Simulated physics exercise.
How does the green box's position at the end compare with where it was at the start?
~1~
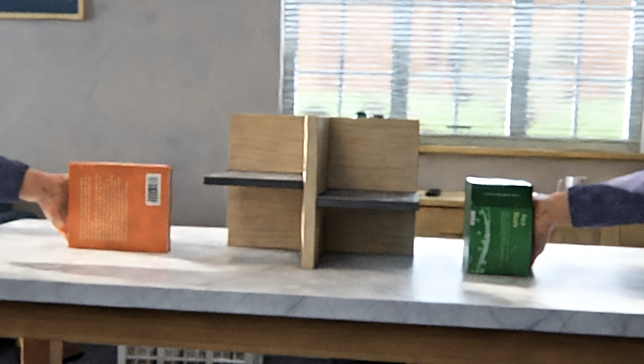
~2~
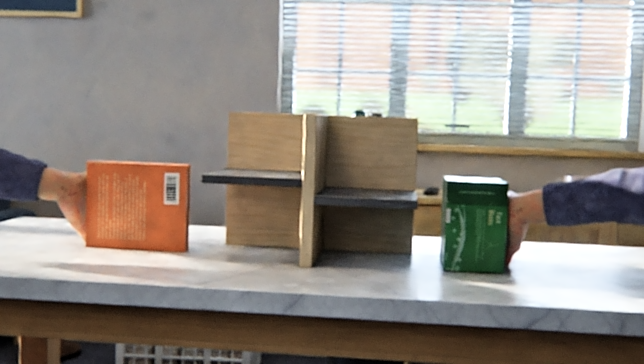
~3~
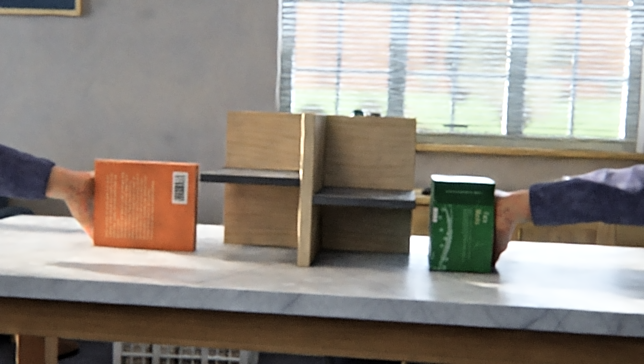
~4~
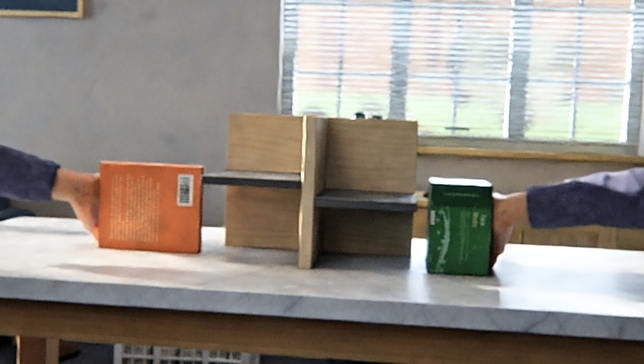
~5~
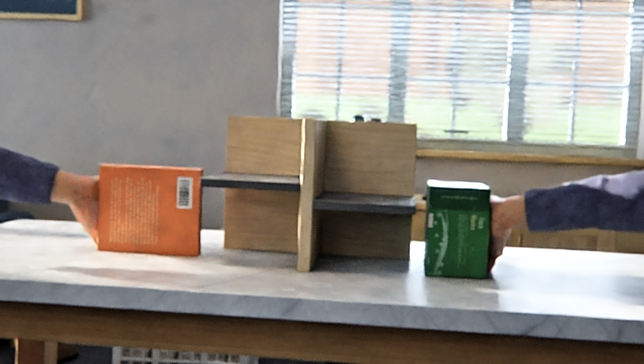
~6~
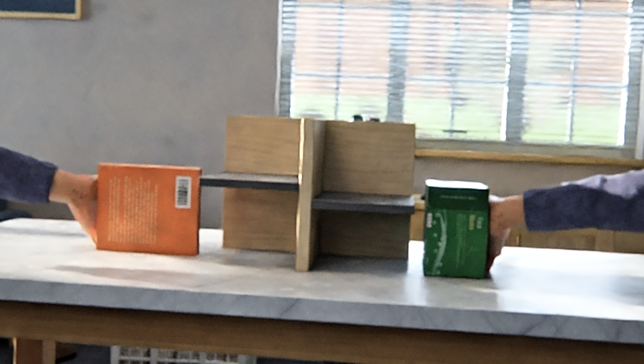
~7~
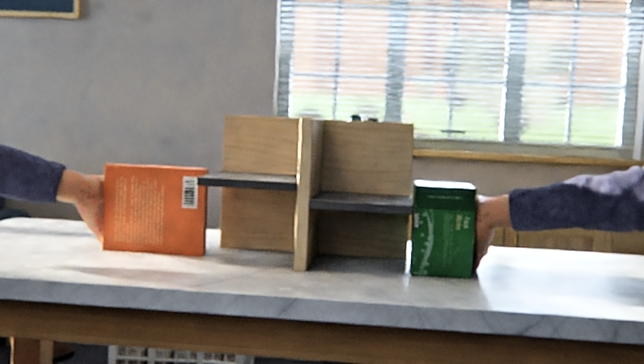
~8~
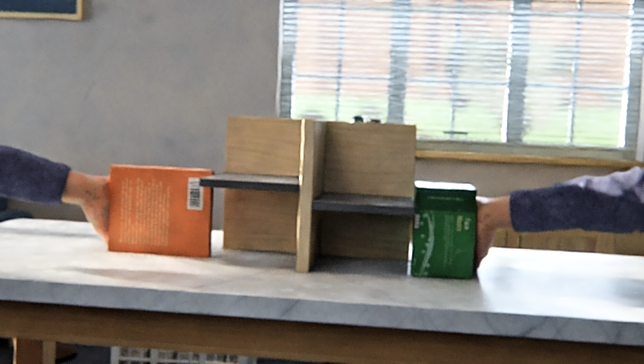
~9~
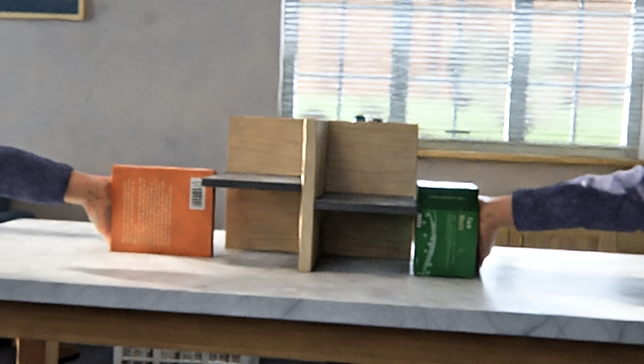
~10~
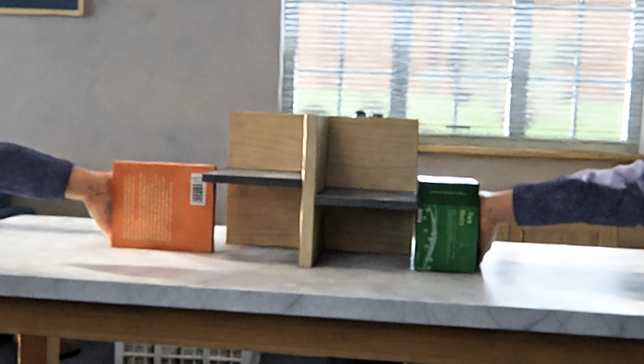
At the start the green box stands a little way off to the right of the wooden shelf. By the end it is farther left, right up at the shelf's right side.
Two hands sliding an orange book and a green box inward across a table, stopping at either side of a wooden shelf.
